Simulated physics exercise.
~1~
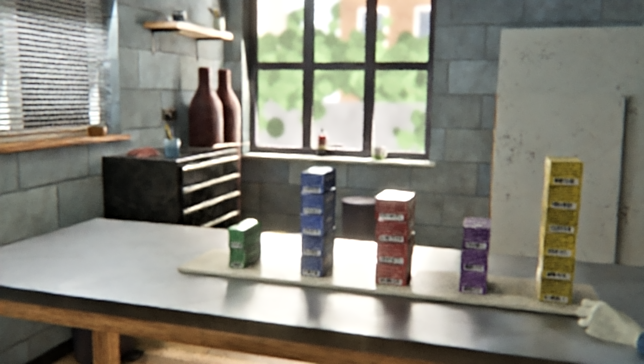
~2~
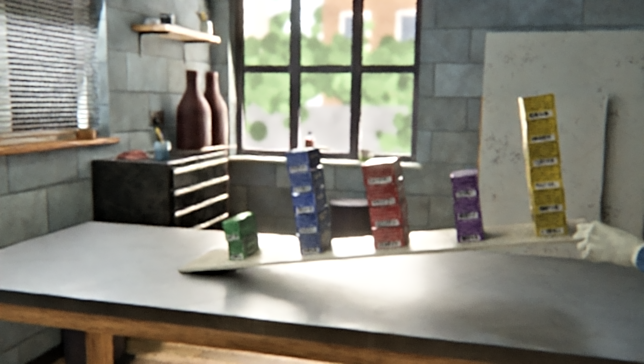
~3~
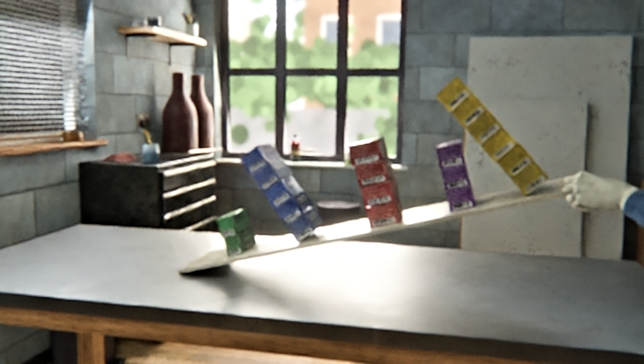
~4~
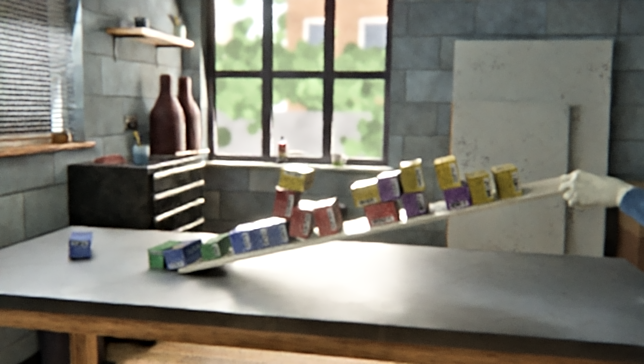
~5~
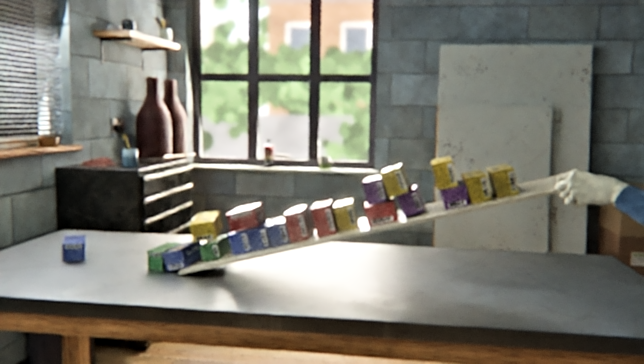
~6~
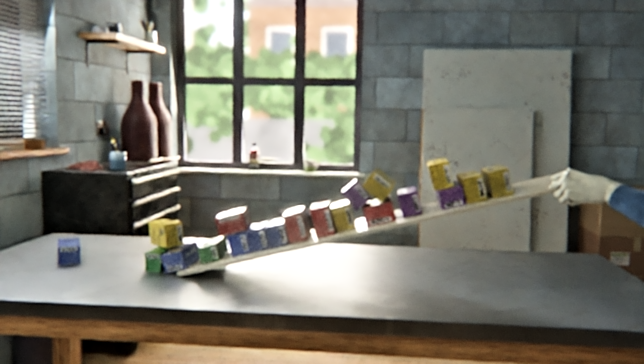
The video shows a gloved hand raising the right end of a board holding green, blue, red, purple and yellow stacks of packets, which lean left and topple, leaving packets strewn along the tilted board and one blue packet on the table to the left.
